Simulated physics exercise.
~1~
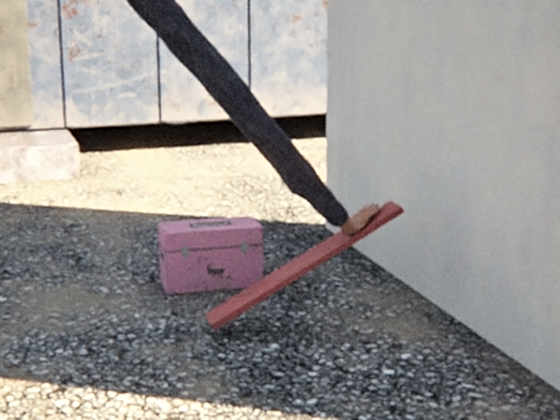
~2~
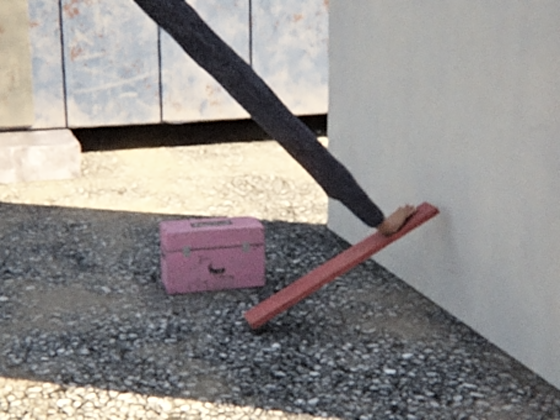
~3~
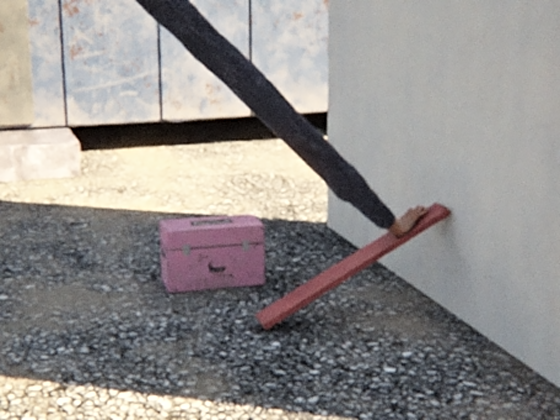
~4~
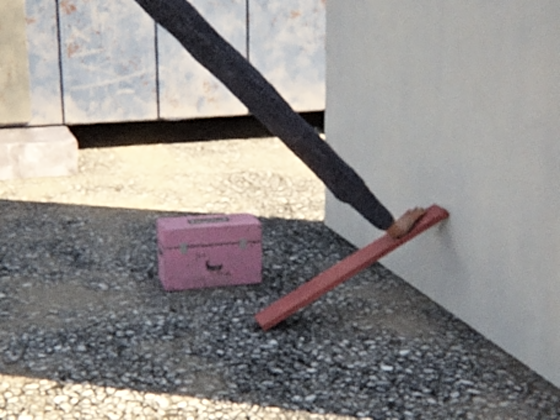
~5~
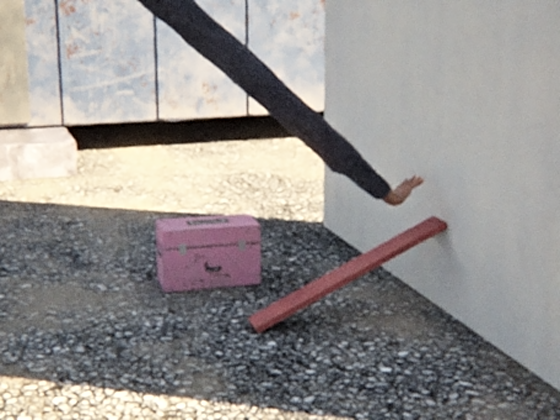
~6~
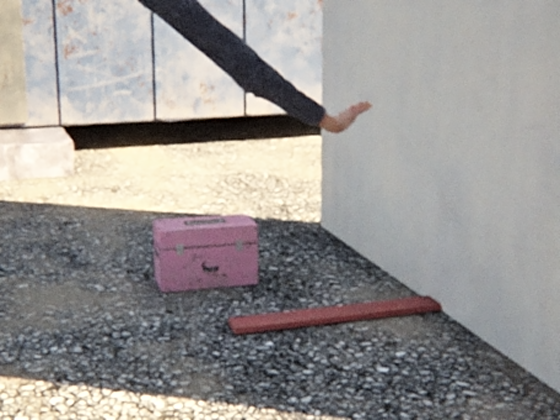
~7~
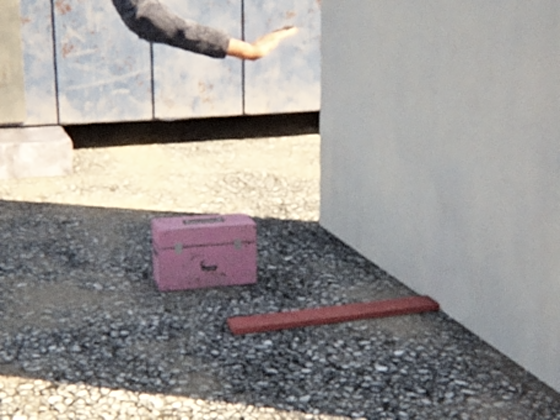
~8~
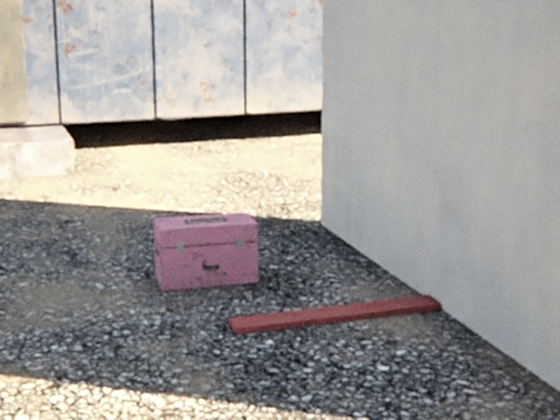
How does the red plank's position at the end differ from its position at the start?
At the start the red plank is held at a slant by a hand, with its upper end raised in front of the wall. At the end it lies flat on the gravel, lower and slightly farther right, with one end by the foot of the wall.
